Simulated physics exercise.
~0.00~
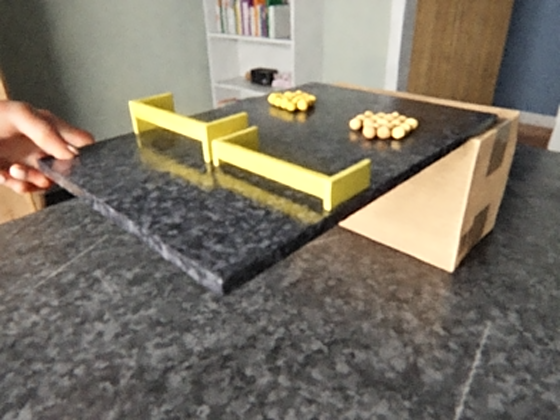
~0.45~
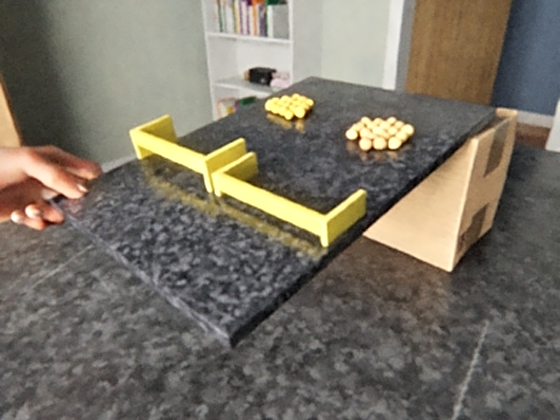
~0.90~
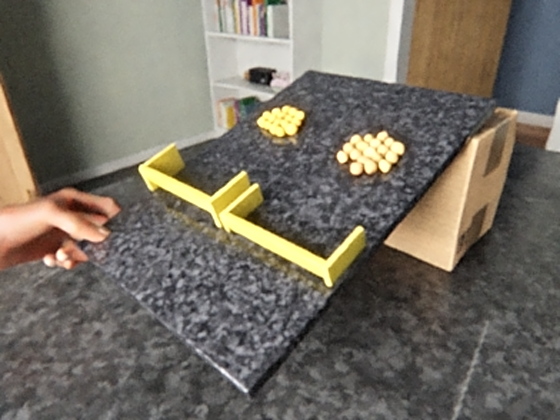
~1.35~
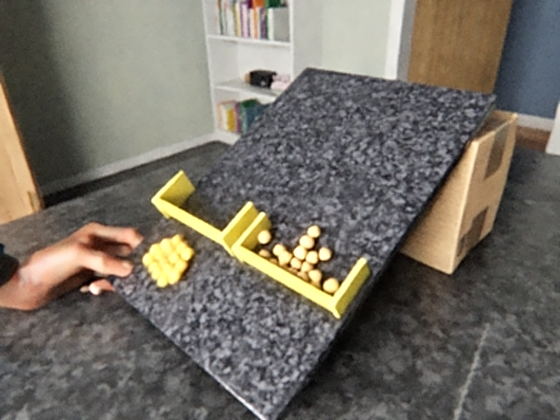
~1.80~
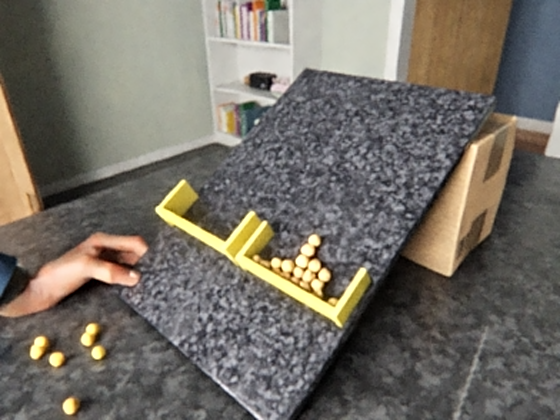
A dark speckled board, its far end resting on a cardboard box at the right, is held up at its near left end by a hand over a dark countertop, with a bookshelf behind. Two yellow bars stand side by side across it, and two clusters of small yellowish balls sit higher up. The hand lowers its end, and the board tilts into a steepening ramp. Both clusters slide down toward the bars. The paler balls pile up behind the right bar and stay there, while the brighter yellow ones pass the left bar, leave the board and end scattered on the countertop near the hand.
